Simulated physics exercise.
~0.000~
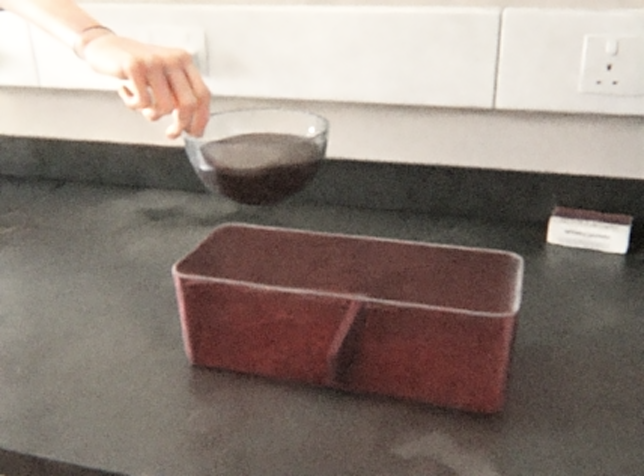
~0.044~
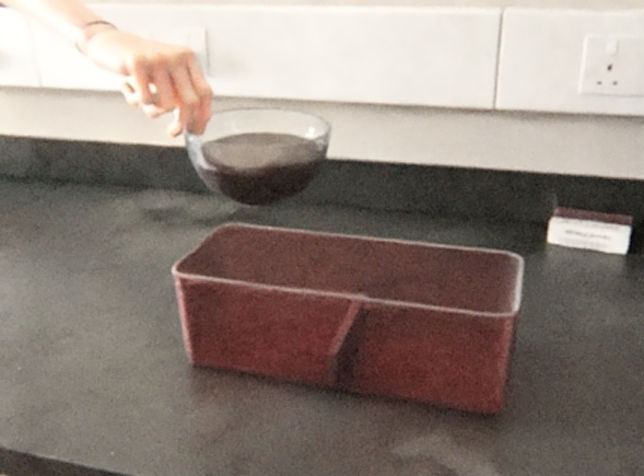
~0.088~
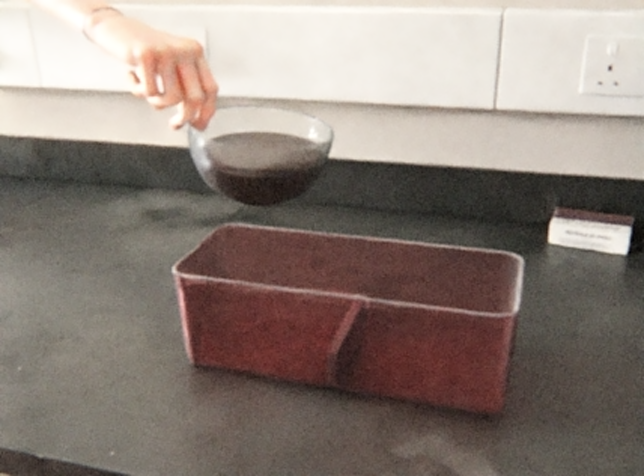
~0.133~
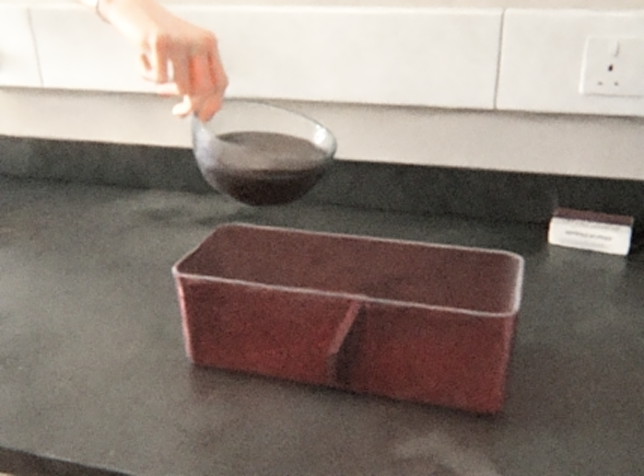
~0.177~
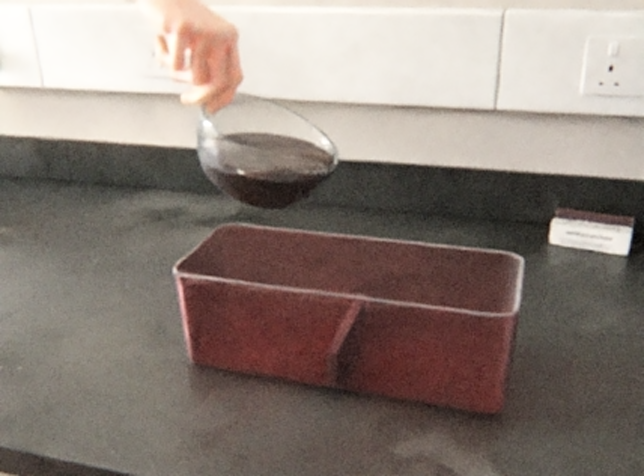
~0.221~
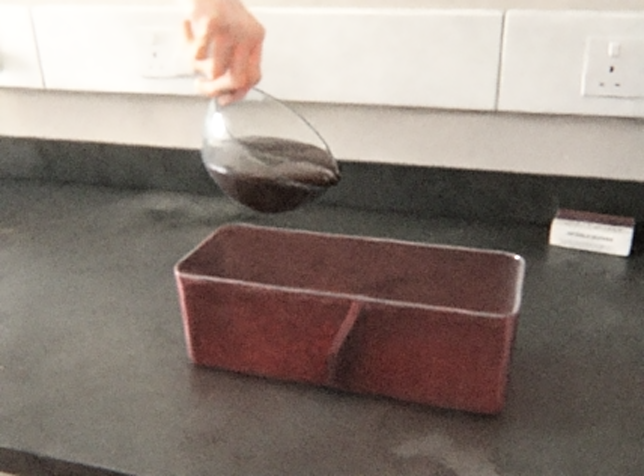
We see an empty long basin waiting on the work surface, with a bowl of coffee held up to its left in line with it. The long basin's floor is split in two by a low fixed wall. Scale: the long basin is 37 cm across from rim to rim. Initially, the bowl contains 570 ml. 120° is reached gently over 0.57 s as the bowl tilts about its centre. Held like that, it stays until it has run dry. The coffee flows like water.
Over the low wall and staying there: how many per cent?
56 out of 100.
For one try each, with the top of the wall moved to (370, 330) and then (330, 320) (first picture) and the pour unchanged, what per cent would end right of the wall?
Try 1: 35 %; try 2: 75 %.
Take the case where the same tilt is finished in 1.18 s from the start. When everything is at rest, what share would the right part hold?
Then it comes to around 75 per cent.
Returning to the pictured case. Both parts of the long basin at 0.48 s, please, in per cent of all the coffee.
About 26 left, about 52 right.
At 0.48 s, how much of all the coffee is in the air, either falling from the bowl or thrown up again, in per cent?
About 18 per cent.
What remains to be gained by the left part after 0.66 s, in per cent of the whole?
Around 3 in a hundred.
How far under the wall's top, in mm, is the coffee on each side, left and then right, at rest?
Left side: Around 32 mm. Right side: Around 30 mm.
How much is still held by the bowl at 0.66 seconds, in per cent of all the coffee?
Share remaining: Approx. 0 %.
After 0.48 s the tilt is 112° and 4 per cent is still to pour, 26 is left of the wall and 53 right of it.
After 0.66 s the tilt is 120° and 0 per cent is still to pour, 39 is left of the wall and 57 right of it.
After 0.86 s the tilt is 120° and 0 per cent is still to pour, 41 is left of the wall and 56 right of it.
After 1.07 s the tilt is 120° and 0 per cent is still to pour, 41 is left of the wall and 56 right of it.
In the end 41 per cent lies left of the wall, 56 right of it and 2 outside.
